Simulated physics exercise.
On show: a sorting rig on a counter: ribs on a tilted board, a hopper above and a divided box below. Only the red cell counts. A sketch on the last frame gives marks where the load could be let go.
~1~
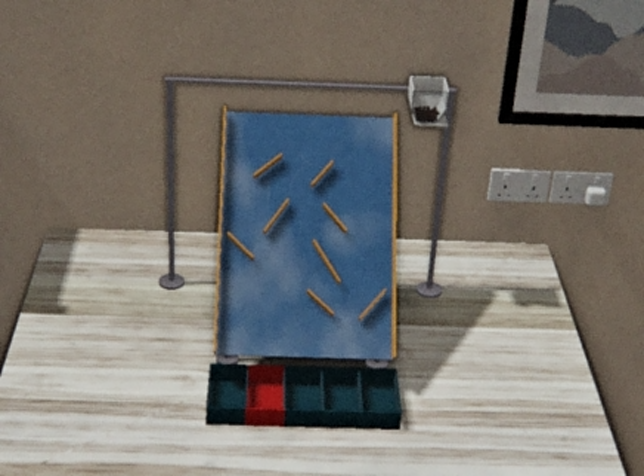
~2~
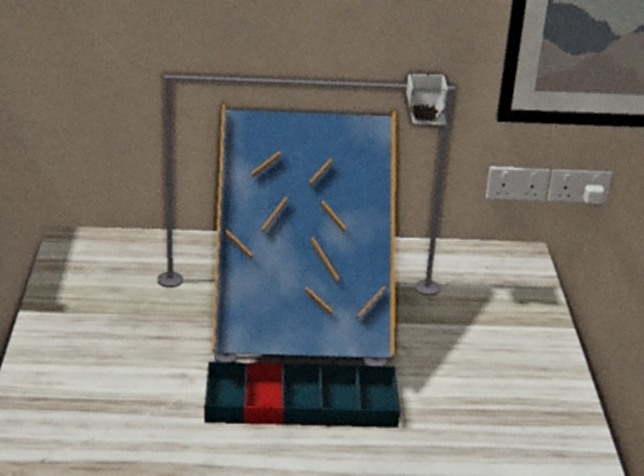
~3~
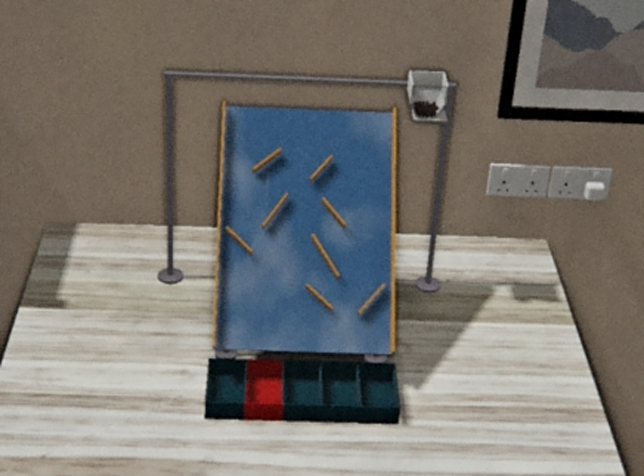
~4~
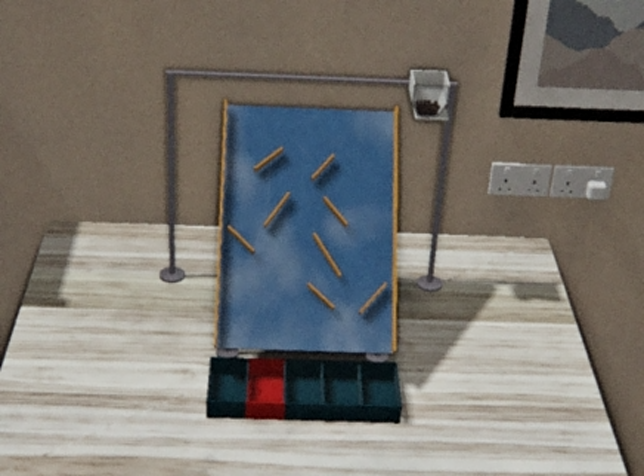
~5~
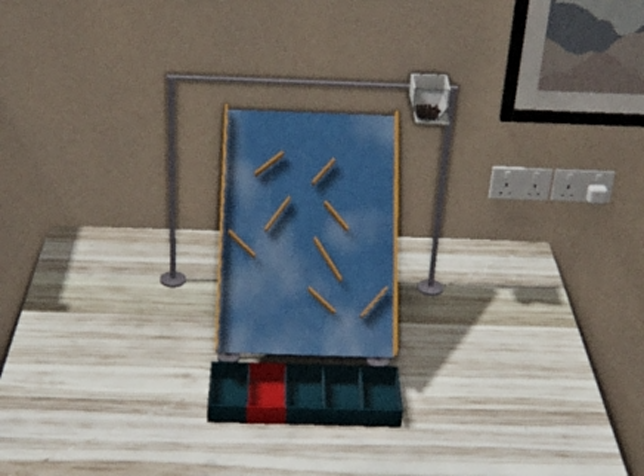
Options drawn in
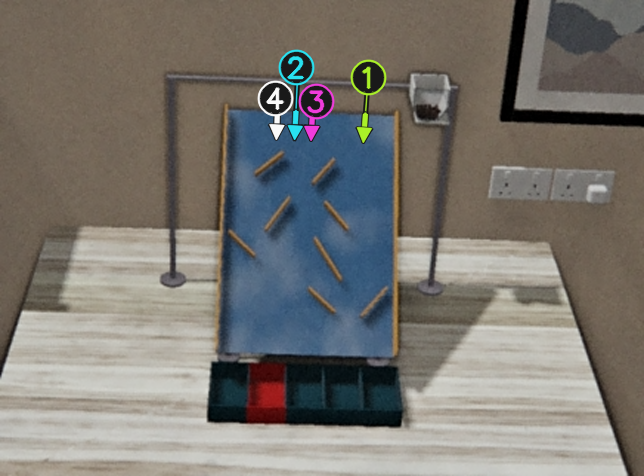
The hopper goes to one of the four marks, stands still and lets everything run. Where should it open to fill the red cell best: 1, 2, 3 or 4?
3 beats the others.
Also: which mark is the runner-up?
The answer is 2.
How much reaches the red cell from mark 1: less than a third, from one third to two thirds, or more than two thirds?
It is less than a third.
On the marked copy, mark 1 meets the board at (363, 137); mark 2 meets the board at (294, 134); mark 3 meets the board at (311, 135); mark 4 meets the board at (276, 134).
If 1 is chosen, only a few in the red cell, all but a few in other cells.
If 2 is chosen, close to a third in the red cell, close to half in other cells, a small share outside the box.
If 3 is chosen, close to half in the red cell, close to a third in other cells, a small share outside the box.
If 4 is chosen, a small share in the red cell, the bulk in other cells, only a few held on the board, a small share outside the box.
